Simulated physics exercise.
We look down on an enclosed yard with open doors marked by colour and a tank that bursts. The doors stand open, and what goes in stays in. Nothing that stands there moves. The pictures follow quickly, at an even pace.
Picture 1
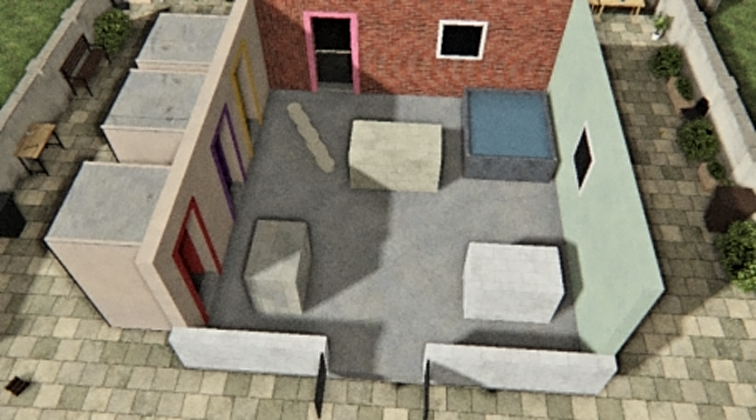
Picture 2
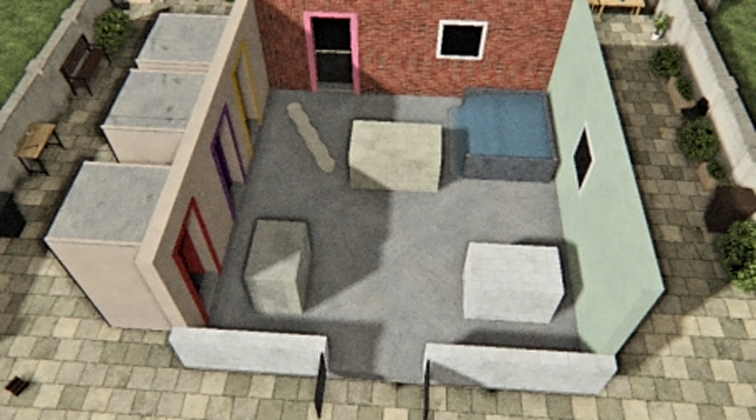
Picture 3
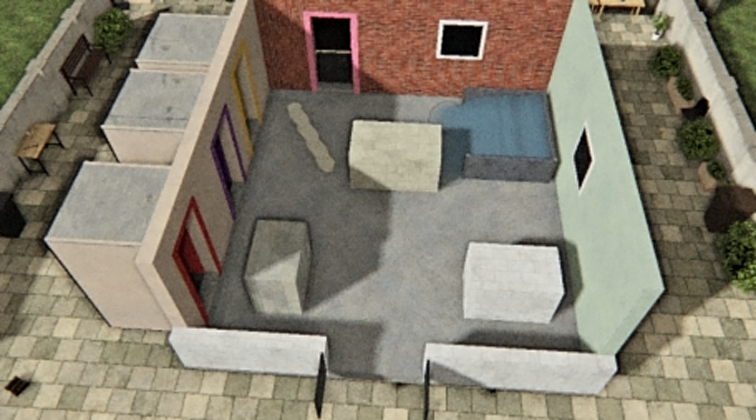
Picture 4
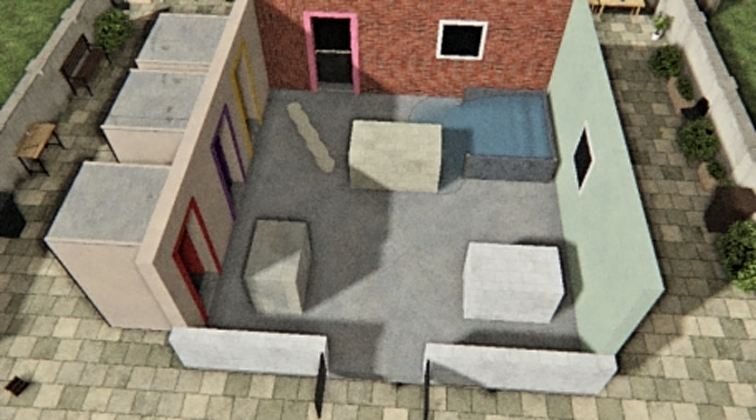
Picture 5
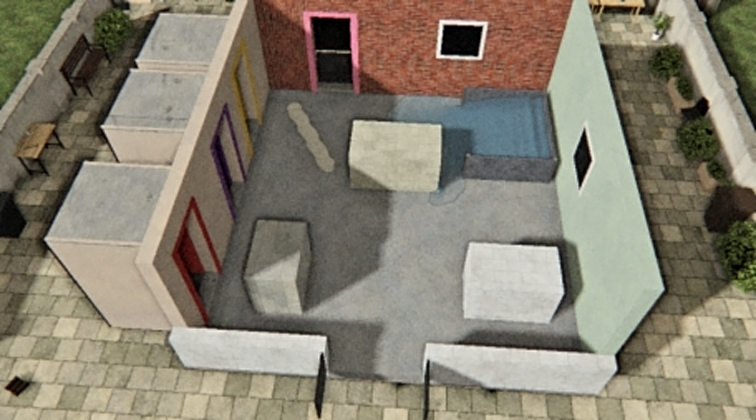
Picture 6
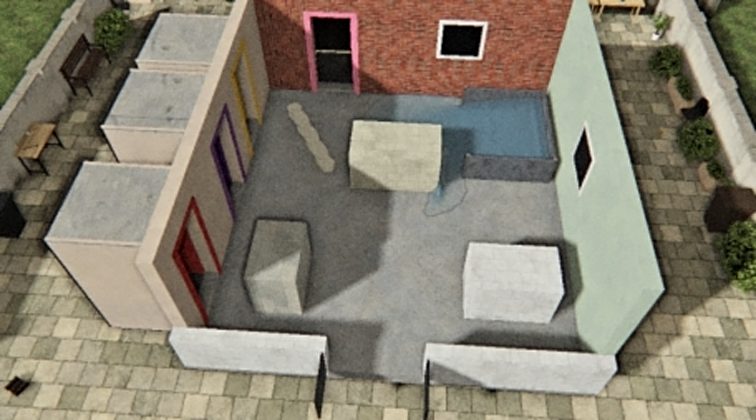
A roofless walled yard with open doors and several blocks held a tank of still blue water in its back right corner; then water poured out leftward and spread behind and beside the pale block.
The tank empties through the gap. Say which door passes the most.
The pink doorway takes the most.
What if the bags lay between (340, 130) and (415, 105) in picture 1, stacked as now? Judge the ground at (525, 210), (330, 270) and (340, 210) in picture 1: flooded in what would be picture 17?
One after the other: No water, not flooded, free of water.
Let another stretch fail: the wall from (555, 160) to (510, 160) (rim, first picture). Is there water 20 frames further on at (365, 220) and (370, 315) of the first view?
As listed: Wet, awash.
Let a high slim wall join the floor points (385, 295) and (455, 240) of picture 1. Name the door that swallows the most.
That is the pink one.
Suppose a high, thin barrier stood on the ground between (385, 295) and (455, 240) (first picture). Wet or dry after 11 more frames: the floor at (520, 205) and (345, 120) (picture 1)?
In turn: Dry, flooded.
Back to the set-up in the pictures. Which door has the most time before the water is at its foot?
I say the red-painted one.
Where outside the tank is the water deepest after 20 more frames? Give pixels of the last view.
I would point to (276, 95).
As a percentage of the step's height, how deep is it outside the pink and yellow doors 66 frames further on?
Roughly 60 per cent, then 10 per cent.
A moment on, water covers 30 % of the floor; yellow door not reached, red door not reached, purple door not reached, pink door wet at the sill, nothing in.
Next, water covers 45 % of the floor; yellow door wet at the sill, nothing in, red door not reached, purple door not reached, pink door wet at the sill, nothing in.
Then, water covers 55 % of the floor; yellow door wet at the sill, nothing in, red door not reached, purple door wet at the sill, nothing in, pink door some in.
Later, water covers 85 % of the floor; yellow door wet at the sill, nothing in, red door wet at the sill, nothing in, purple door wet at the sill, nothing in, pink door a lot in.
In the end, water covers 90 % of the floor; yellow door wet at the sill, nothing in, red door wet at the sill, nothing in, purple door wet at the sill, nothing in, pink door a lot in; the pink door has let in the most.
